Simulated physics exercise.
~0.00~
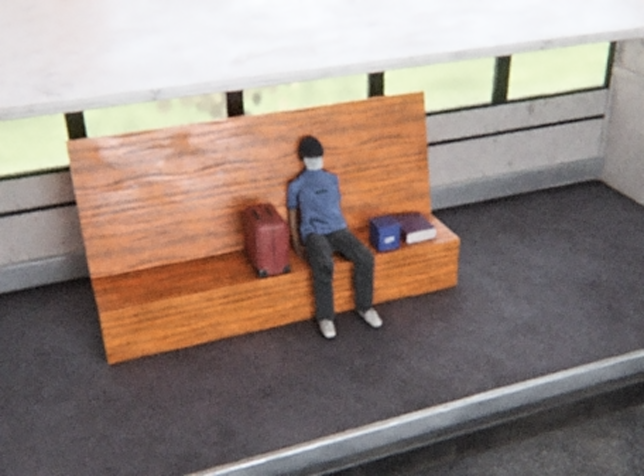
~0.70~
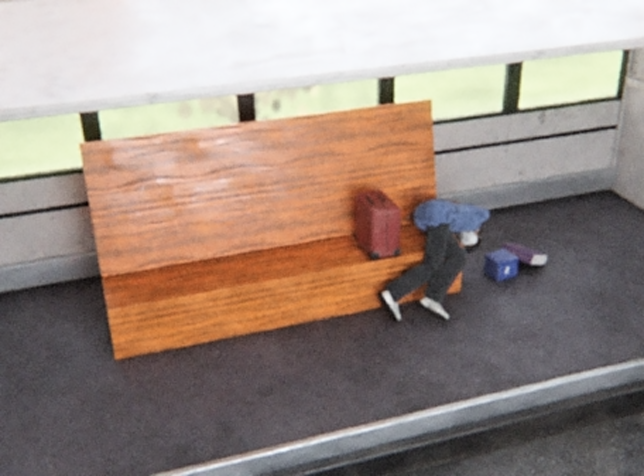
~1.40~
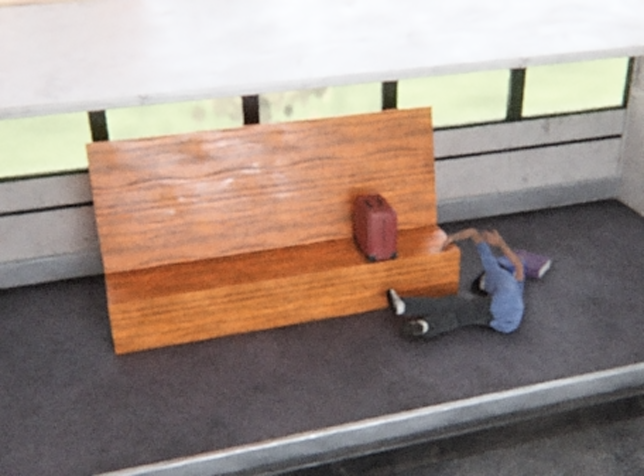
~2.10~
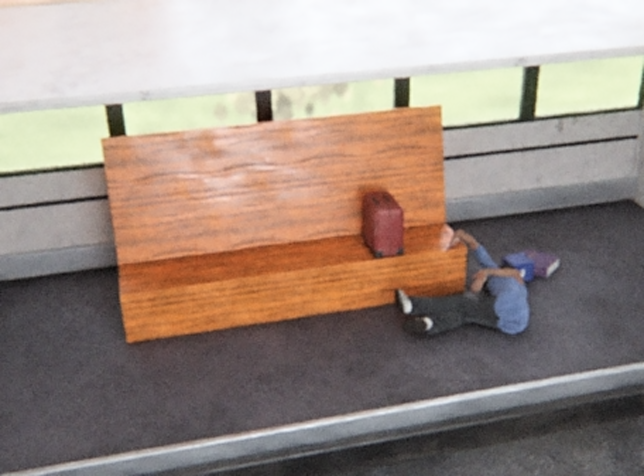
On a grey-floored shuttle, seen from above and in front as the view drifts slightly, a wooden side bench stands below a row of windows. A limp passenger in a blue shirt and dark trousers sits between an upright red suitcase on the left and a blue tub and purple folder on the right. Everything slides right along the seat, and the tub and folder drop off the end. The passenger topples after them, hips leaving the seat, arms flung loosely up. Finally the passenger lies slumped on the floor beside the bench, while the suitcase remains upright on it.
